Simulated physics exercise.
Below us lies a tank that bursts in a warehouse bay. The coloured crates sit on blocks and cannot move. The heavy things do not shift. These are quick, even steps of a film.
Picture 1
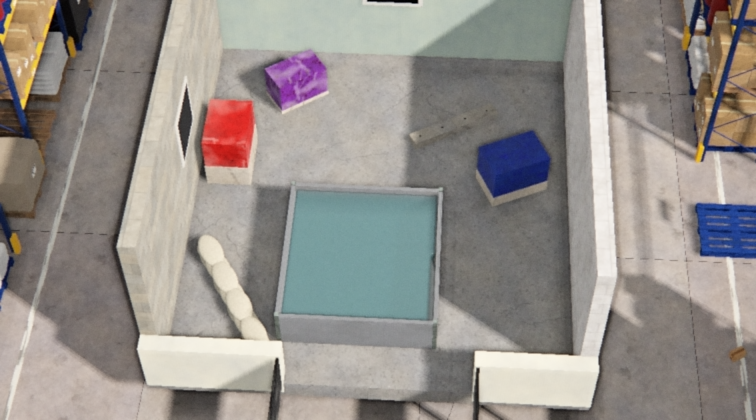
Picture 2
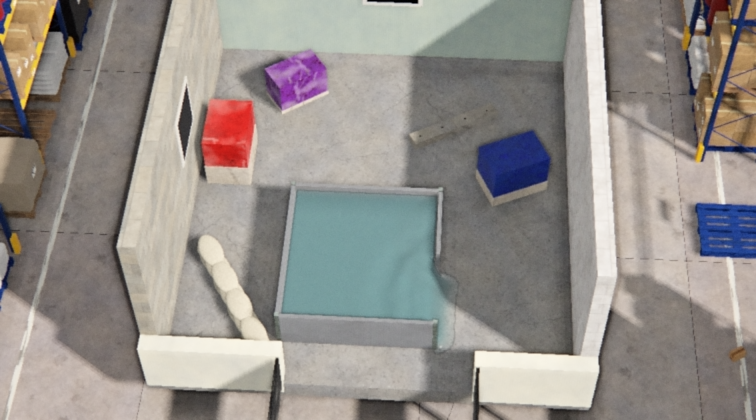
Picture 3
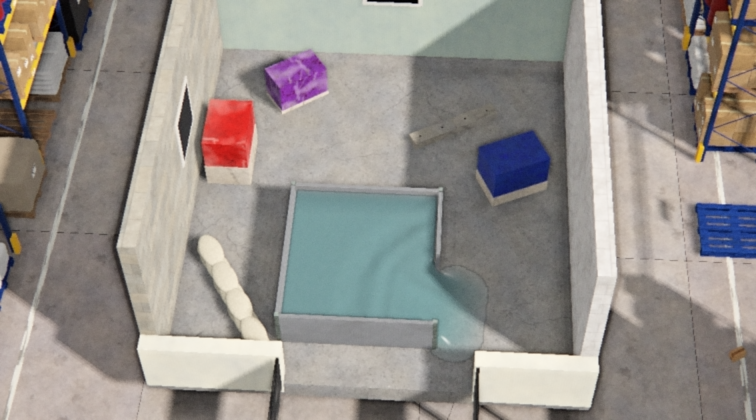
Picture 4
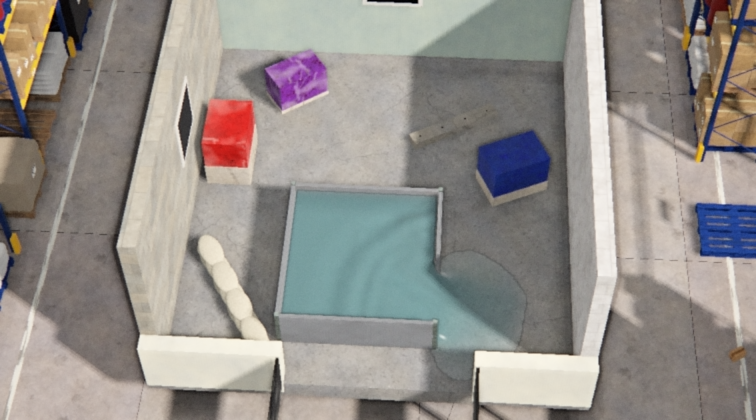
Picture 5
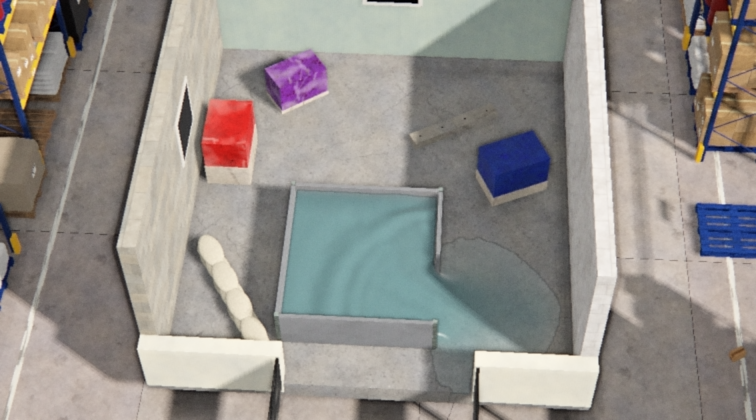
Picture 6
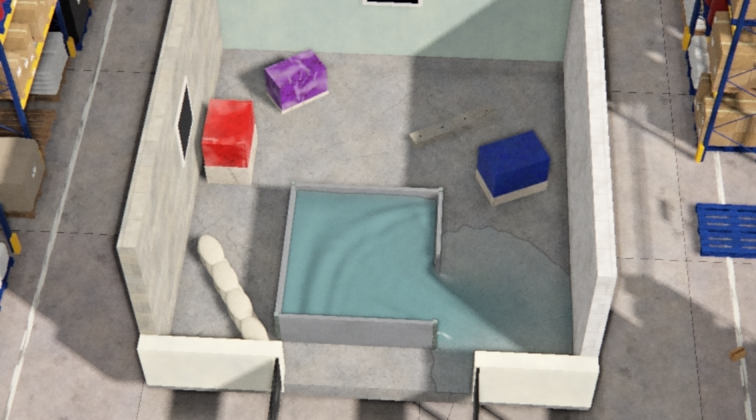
Water tank standing whole in a walled warehouse bay, then bursting at its right side and spreading water across the floor rightward.
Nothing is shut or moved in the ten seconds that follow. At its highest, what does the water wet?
One by one: The purple crate gets wet; the red crate stays dry; the blue crate gets wet.
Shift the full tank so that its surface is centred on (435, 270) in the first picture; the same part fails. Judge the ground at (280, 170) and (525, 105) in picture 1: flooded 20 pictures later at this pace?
As listed: Clear, under water.
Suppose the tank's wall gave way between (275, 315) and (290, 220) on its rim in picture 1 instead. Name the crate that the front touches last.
The blue one.
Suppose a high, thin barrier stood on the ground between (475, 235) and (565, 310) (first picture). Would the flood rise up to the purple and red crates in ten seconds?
One by one: Purple remains dry; red is safe.
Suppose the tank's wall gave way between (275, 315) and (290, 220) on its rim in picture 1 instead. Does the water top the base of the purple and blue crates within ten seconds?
Then: The purple one is topped, the blue one escapes it.
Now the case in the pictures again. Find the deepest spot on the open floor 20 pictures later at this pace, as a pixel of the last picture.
Around (560, 205).
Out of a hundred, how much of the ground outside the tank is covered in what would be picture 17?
About 20 per cent.
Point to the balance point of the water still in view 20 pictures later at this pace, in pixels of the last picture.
At about (443, 274).
A moment on, water covers 15 % of the floor; the purple crate not reached, the red crate not reached, the blue crate water round its plinth.
Next, water covers 20 % of the floor; the purple crate not reached, the red crate not reached, the blue crate water round its plinth.
Then, water covers 35 % of the floor; the purple crate not reached, the red crate not reached, the blue crate water round its plinth.
Later, water covers 75 % of the floor; the purple crate water round its plinth, the red crate water round its plinth, the blue crate water round its plinth.
In the end, water covers 90 % of the floor; the purple crate was topped, the red crate stayed above the water, the blue crate was topped.
